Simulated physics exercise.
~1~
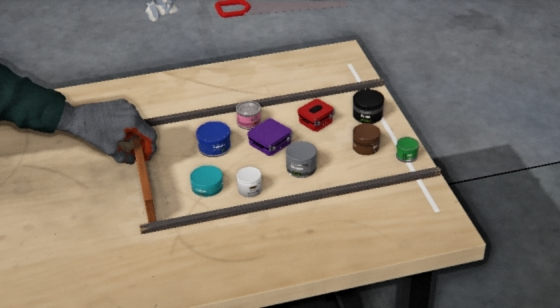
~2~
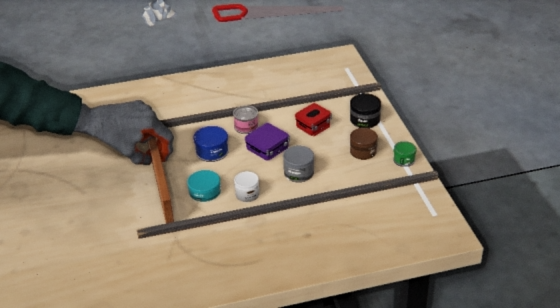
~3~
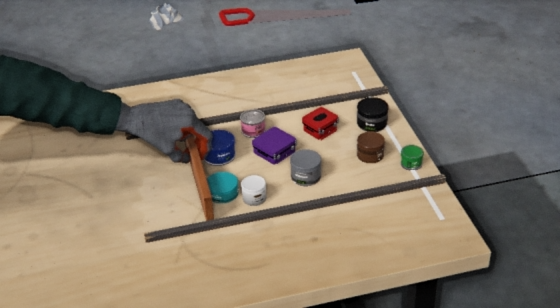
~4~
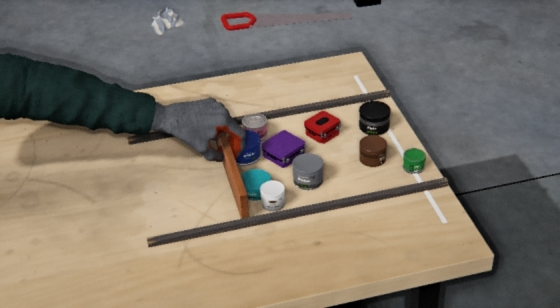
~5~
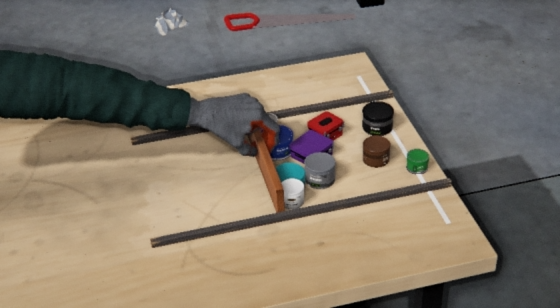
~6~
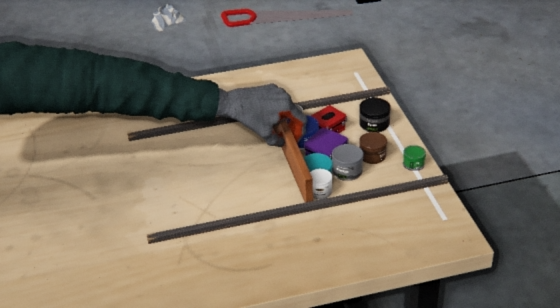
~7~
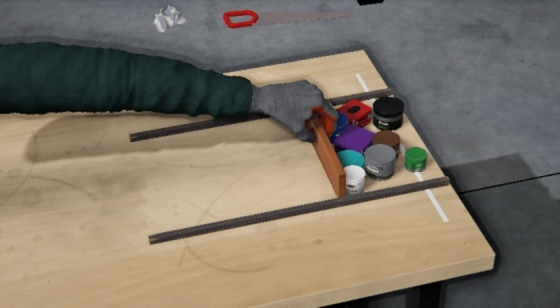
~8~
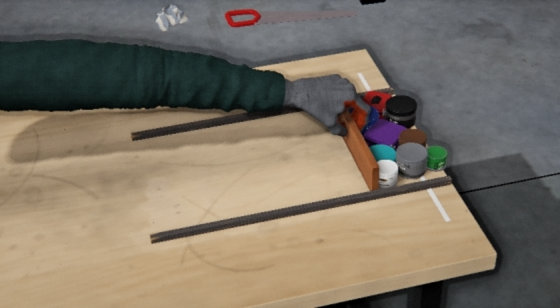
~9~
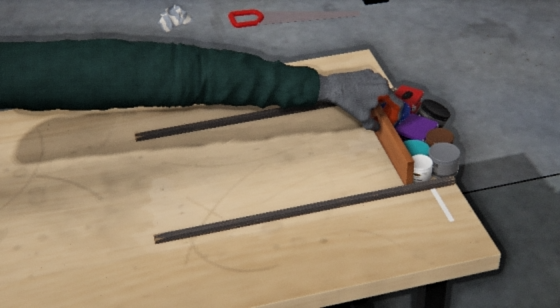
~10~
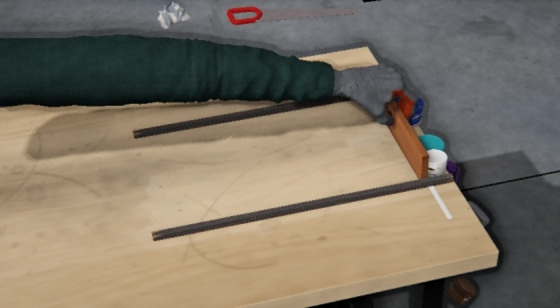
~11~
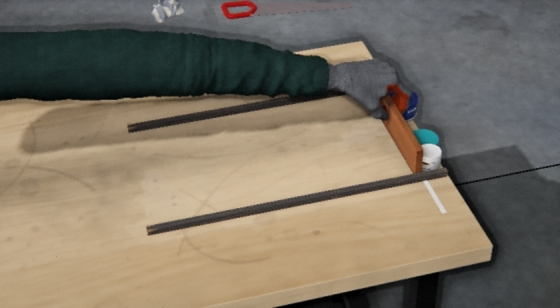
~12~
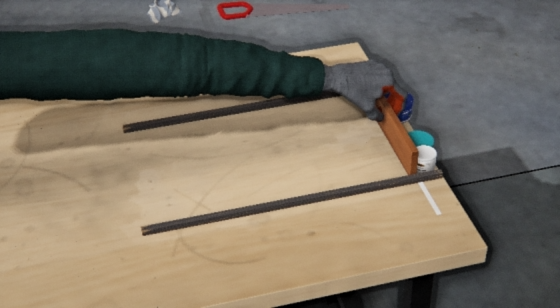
On a wooden table, a gloved hand slid an upright board rightward between two dark rails, bunching up scattered colourful tubs and cases and pushing most of them off the far edge, then stopped with a few, including a white one, still against the board.
